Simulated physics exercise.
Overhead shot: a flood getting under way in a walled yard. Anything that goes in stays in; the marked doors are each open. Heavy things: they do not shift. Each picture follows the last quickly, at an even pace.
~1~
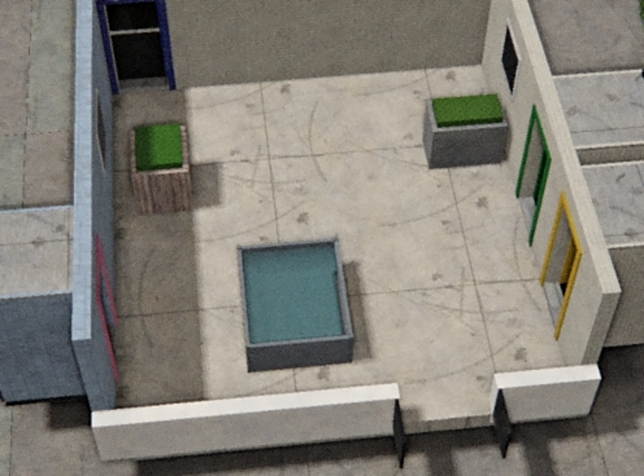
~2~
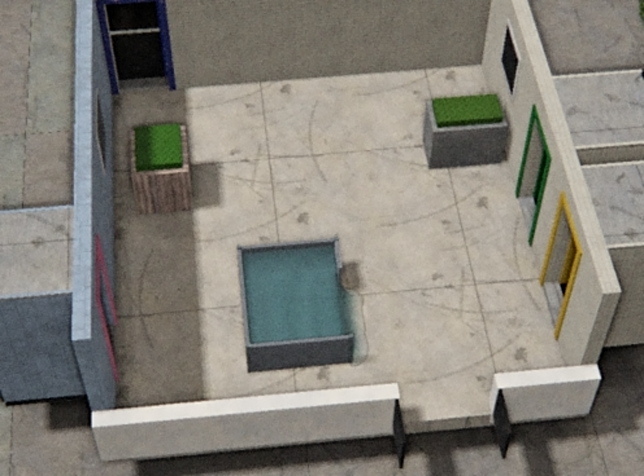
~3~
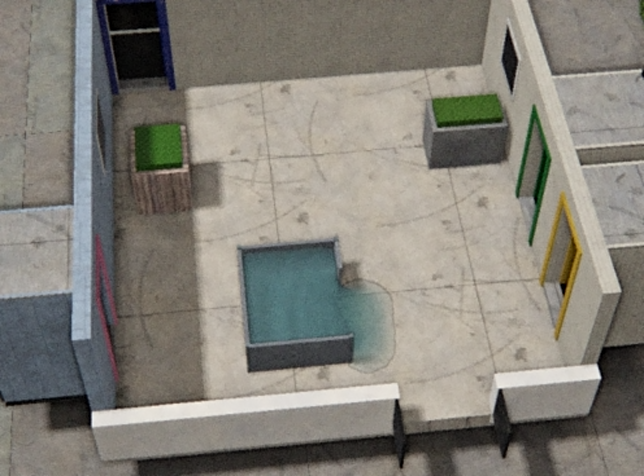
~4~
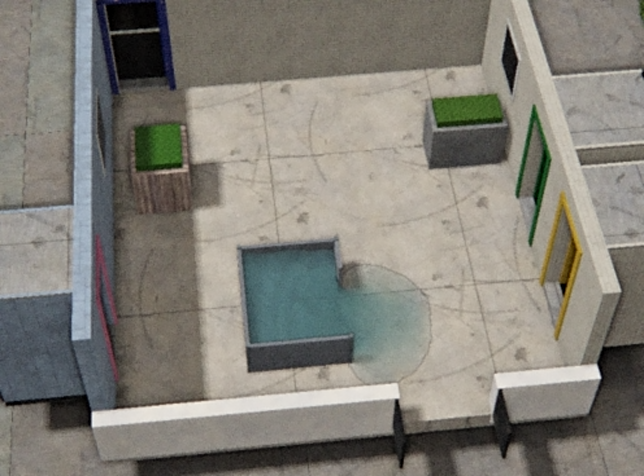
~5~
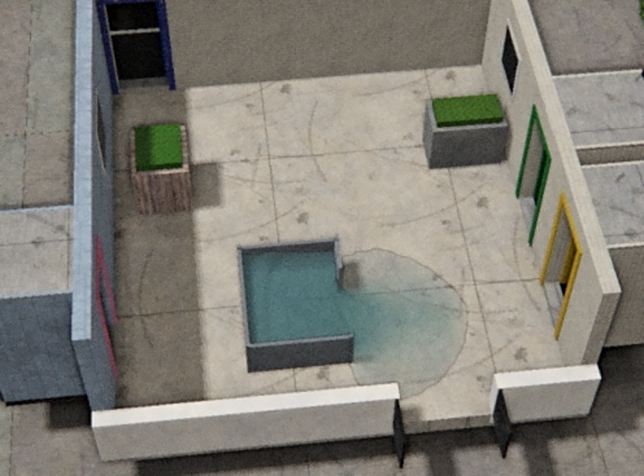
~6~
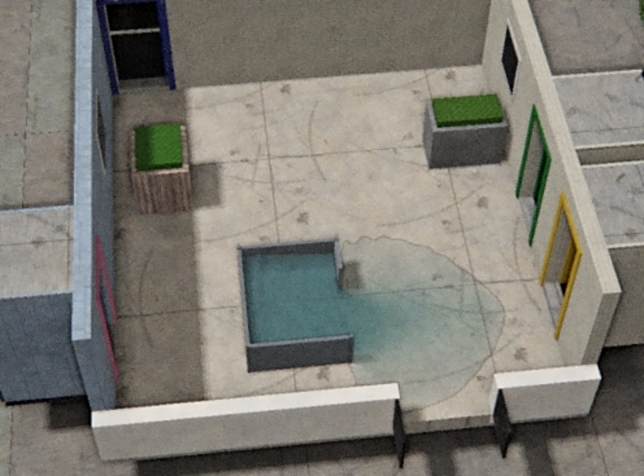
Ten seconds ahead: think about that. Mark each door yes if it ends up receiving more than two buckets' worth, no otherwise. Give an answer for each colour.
Blue door - no, green door - yes, yellow door - yes, pink door - no.
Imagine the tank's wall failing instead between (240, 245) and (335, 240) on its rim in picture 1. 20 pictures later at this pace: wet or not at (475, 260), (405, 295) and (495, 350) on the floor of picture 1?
In the order you gave them, I get still bare, still bare, still bare.
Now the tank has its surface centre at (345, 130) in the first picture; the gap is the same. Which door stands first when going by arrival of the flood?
The one in green, I reckon.
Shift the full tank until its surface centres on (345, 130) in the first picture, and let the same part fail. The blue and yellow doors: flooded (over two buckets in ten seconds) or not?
Blue door falls short, yellow door falls short.
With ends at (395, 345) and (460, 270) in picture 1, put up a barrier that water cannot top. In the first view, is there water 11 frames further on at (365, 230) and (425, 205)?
Soaked, soaked.
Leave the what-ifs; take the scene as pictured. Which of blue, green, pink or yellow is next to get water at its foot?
The door marked yellow.
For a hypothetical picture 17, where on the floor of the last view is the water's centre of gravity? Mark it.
That puts it at around (409, 317).
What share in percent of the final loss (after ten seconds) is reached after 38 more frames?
Result, approximate: 75 per cent.
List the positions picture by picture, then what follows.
In the first frame, the tank at (293, 294) is whole and still.
In the second frame, water pours out at (343, 320) and has run to (347, 292).
In the third frame, water pours out at (343, 320) and has run to (381, 292).
In the fourth frame, the front is at (421, 298), out from the gap at (343, 321).
In the fifth frame, the front is at (461, 307), out from the gap at (343, 321).
In the sixth frame, water pours out at (343, 321) and has run to (496, 304).
A moment on, water covers 25 % of the floor; the blue door not reached, the green door not reached, the yellow door under two buckets in, the pink door not reached.
Next, water covers 25 % of the floor; the blue door not reached, the green door under two buckets in, the yellow door over two buckets in, the pink door not reached.
Then, water covers 30 % of the floor; the blue door not reached, the green door over two buckets in, the yellow door far over two buckets in, the pink door not reached.
Later, water covers 45 % of the floor; the blue door not reached, the green door over two buckets in, the yellow door far over two buckets in, the pink door not reached.
In the end, water covers 70 % of the floor; the blue door wet at the sill, nothing in, the green door over two buckets in, the yellow door far over two buckets in, the pink door not reached.
